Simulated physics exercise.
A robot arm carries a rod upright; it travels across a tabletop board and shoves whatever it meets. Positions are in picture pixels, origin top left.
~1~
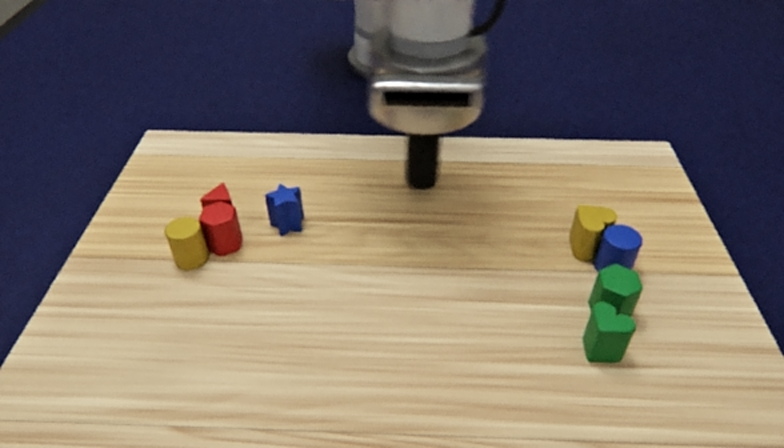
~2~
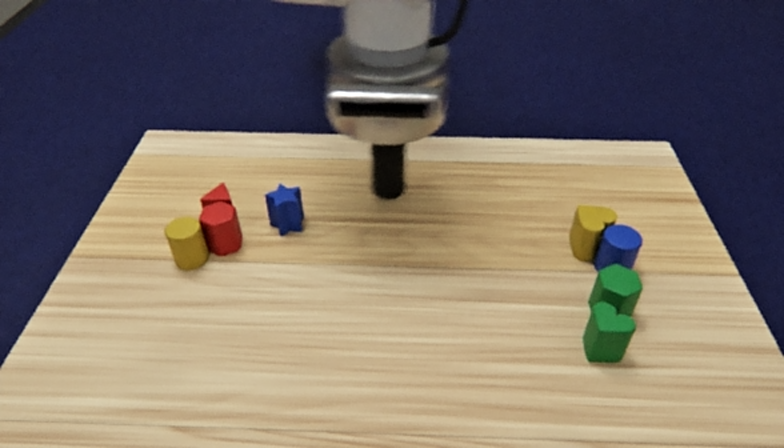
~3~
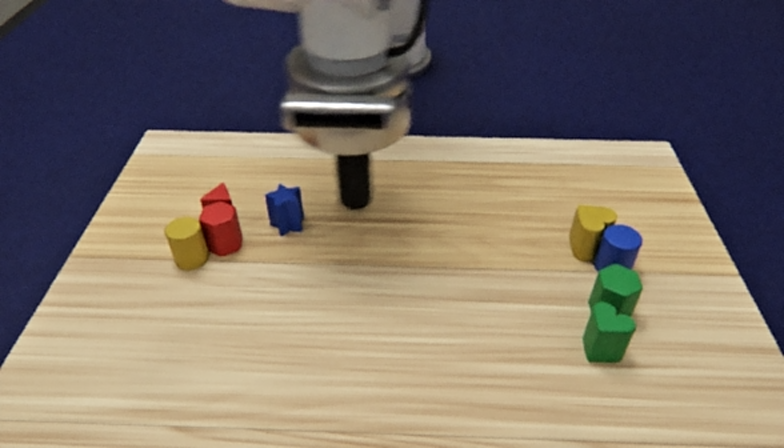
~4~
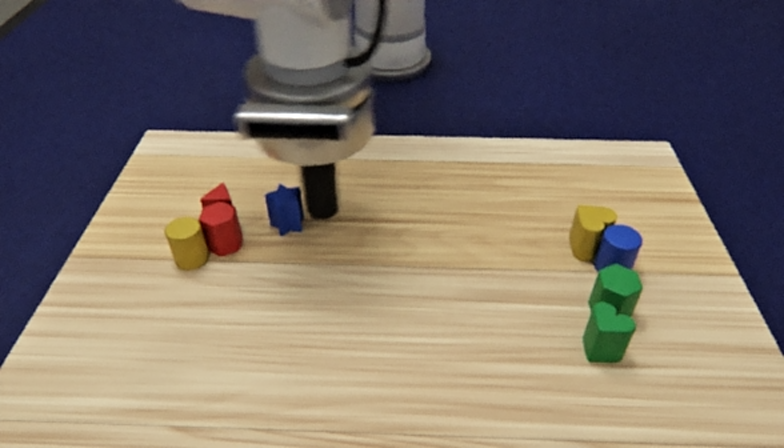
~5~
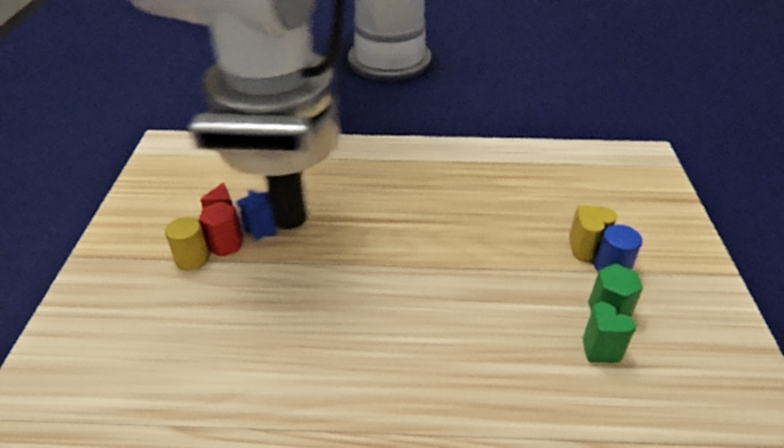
Robot arm with a black rod sweeping left across a wooden table and pushing a blue star block toward the red blocks.
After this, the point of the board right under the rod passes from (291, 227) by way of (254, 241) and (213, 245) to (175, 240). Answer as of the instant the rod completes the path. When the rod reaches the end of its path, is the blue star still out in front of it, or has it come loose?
It will keep going ahead of the rod.
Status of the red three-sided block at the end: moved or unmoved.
That block ends up displaced.
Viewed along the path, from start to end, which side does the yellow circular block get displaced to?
Out to the left.
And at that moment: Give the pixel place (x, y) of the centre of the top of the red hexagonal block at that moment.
Near (104, 213).
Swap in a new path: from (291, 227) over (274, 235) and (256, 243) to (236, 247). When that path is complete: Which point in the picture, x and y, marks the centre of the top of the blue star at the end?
The top centre is at (201, 208).
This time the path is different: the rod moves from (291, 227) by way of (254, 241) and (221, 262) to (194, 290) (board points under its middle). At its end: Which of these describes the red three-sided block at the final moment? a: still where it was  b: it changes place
My pick is b.
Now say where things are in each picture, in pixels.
In the first picture, rod tip at (422, 180); block tops, yellow circular block at (182, 227); red hexagonal block at (217, 213); red three-sided block at (217, 193); blue star at (283, 194).
In the second picture, rod at (388, 190); blocks unchanged.
In the third picture, rod at (355, 199); blocks unchanged.
In the fourth picture, rod at (322, 208); blocks unchanged.
In the fifth picture, rod at (290, 218); yellow circular block at (182, 227); red hexagonal block at (217, 213); red three-sided block at (217, 193); blue star at (255, 199).
On the path given first. One third of the way, rod at (250, 232); yellow circular block at (156, 235); red hexagonal block at (185, 216); red three-sided block at (206, 191), turned 35° clockwise; blue star at (215, 207), turned 15° clockwise.
Two thirds of the way, rod at (210, 236); yellow circular block at (135, 241); red hexagonal block at (144, 216); red three-sided block at (190, 189), turned 110° clockwise; blue star at (175, 208), turned 25° clockwise.
At the end, rod at (172, 230); yellow circular block at (135, 241); red hexagonal block at (104, 213); red three-sided block at (190, 189), turned 110° clockwise; blue star at (136, 204), turned 20° clockwise.
